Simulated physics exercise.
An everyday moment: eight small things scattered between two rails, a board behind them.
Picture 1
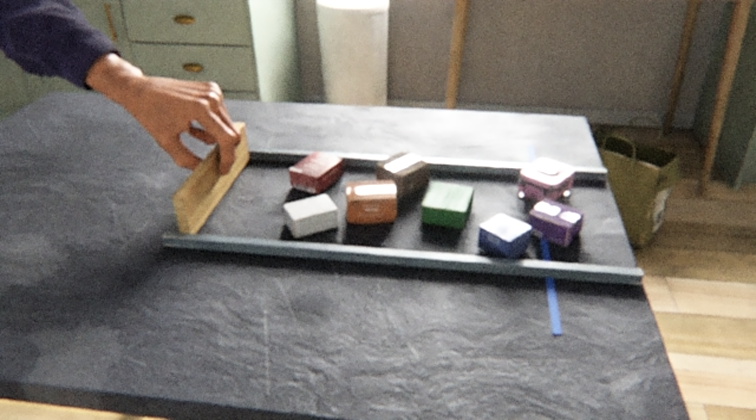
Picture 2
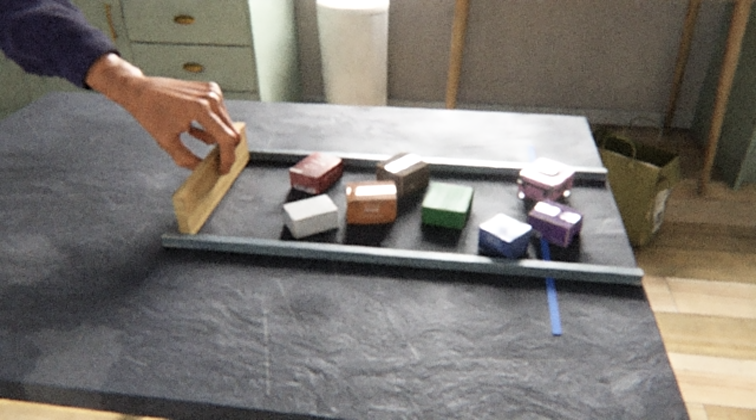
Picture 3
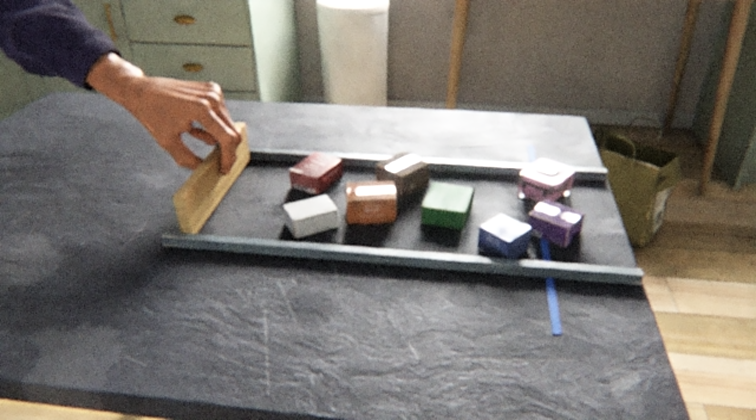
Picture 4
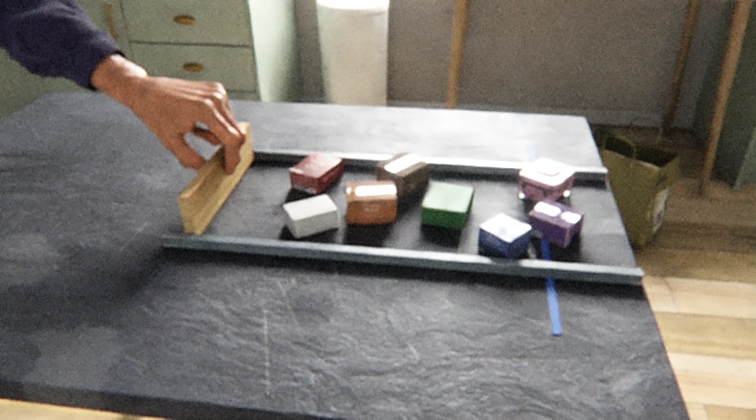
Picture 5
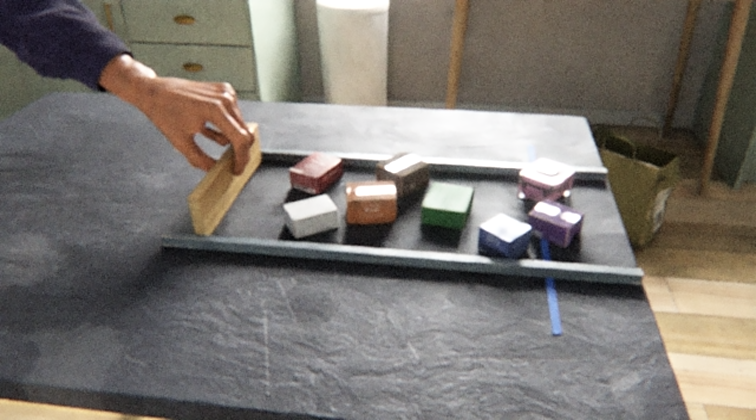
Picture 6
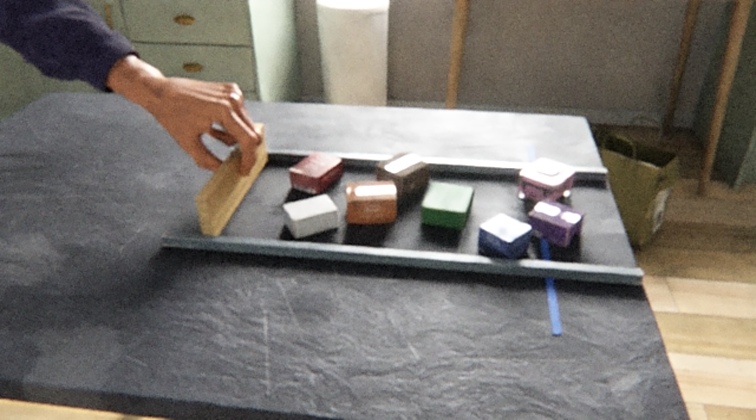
At first, a hand holds a wooden board upright at the left end of two rails on a dark tabletop, with eight small colourful boxes scattered between them. The hand then slides the board a short way to the right, narrowing the gap to the boxes, which stay still.
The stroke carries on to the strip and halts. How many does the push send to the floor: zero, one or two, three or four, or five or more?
As it turns out, the number that fall off is one or two.
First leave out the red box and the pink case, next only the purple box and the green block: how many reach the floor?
Fallen: 1, and 1 in the other try.
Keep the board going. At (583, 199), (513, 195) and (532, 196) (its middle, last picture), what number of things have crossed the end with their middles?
Past the end: 5, 0 and 2.
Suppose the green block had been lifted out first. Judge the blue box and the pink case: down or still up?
The blue box does not fall; the pink case tumbles off.
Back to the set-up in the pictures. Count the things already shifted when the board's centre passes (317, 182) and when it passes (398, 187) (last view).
At the one place 3, at the other 5.
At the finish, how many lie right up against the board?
The number is 3.
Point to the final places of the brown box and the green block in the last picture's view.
Near (594, 179) and (607, 225).
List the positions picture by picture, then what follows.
Purple box (555, 222); pink case (546, 183); blue box (504, 238); board (216, 175); tape (541, 218), in the first frame.
Pink case (546, 183); white block (311, 216), in the second frame.
Blue box (504, 238); orange box (371, 203), in the third frame.
Purple box (555, 223); brown box (403, 174), in the fourth frame.
Pink case (546, 183); board (229, 176), in the fifth frame.
Purple box (555, 223); pink case (546, 183); blue box (504, 238); board (236, 177); tape (541, 218), in the sixth frame.
Early on, none off yet; purple box at rest near (555, 223); pink case at rest near (546, 183); blue box at rest near (504, 238).
Finally, the number that fall off is one or two; lost, pink case and purple box.
